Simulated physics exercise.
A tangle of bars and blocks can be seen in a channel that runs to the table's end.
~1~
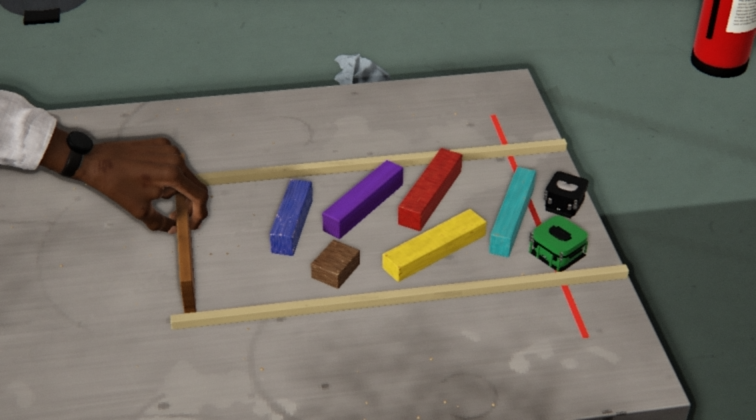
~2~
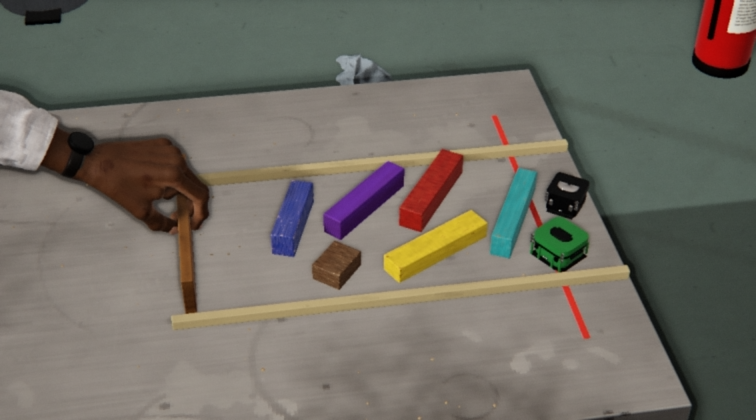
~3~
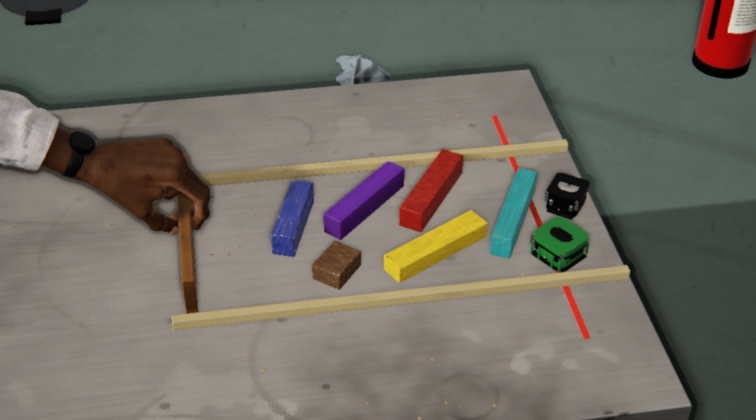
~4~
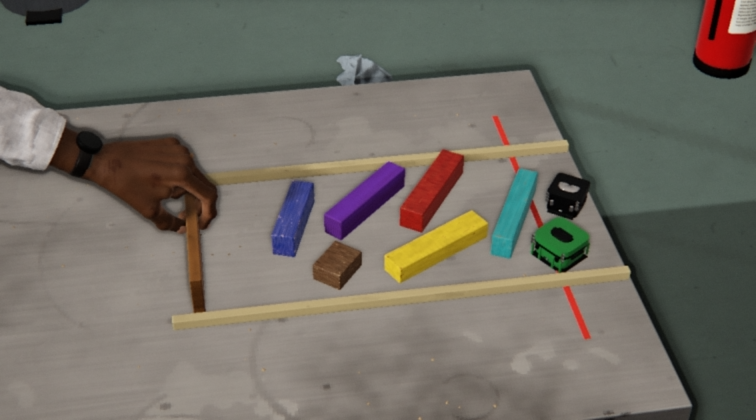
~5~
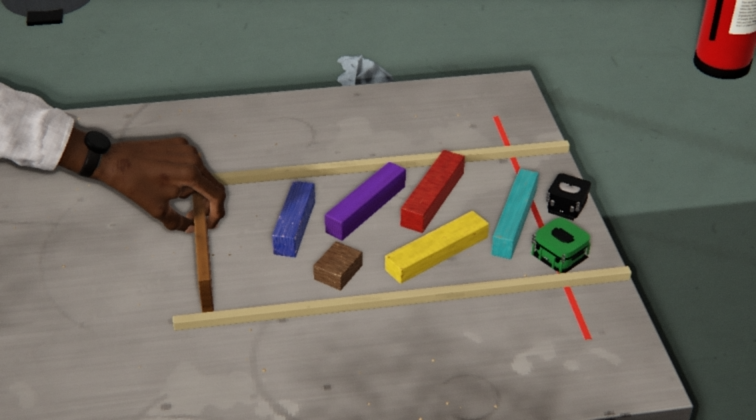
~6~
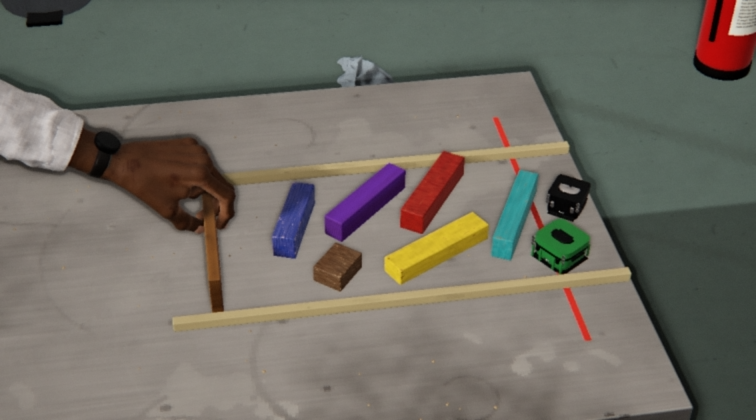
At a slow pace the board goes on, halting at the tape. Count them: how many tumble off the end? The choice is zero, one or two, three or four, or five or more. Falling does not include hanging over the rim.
Odds are the fallen group will hold three or four.
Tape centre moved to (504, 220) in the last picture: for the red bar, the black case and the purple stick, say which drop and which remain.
In this case the red bar does not drop; next, the black case drops; last, the purple stick does not drop.
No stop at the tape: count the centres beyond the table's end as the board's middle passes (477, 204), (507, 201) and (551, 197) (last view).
Respectively 1, 3 and 5.
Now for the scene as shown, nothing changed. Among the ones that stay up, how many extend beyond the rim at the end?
As for overhanging, the count is 2.
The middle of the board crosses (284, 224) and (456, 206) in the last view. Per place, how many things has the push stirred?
First 1, then 8.
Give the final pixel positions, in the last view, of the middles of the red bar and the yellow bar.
You'll find the first one at (581, 176) and the second at (609, 233).
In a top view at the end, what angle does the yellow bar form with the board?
The angle is about 40 degrees.
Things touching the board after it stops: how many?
2 of them.
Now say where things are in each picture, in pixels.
In the first picture, black case (566, 196); green case (559, 244); turquoise bar (513, 211); board (184, 231); tape (534, 214).
In the second picture, green case (560, 245); brown block (337, 265).
In the third picture, turquoise bar (514, 212); red bar (432, 189).
In the fourth picture, black case (567, 197); purple stick (366, 200).
In the fifth picture, green case (561, 246); blue bar (294, 218).
In the sixth picture, black case (568, 198); green case (561, 247); turquoise bar (515, 214); board (211, 231); tape (537, 216).
Soon after, none off yet; black case at rest near (568, 198); green case at rest near (561, 247); turquoise bar at rest near (515, 214).
After that, none off yet; black case at rest near (568, 198); green case at rest near (561, 247); turquoise bar moving near (524, 214).
And then, one off so far; black case on its way down near (622, 364); green case displaced about its own width near (618, 246); turquoise bar displaced about its own width near (599, 217).
In the end, the number that fall off is three or four; gone, turquoise bar, green case and black case.
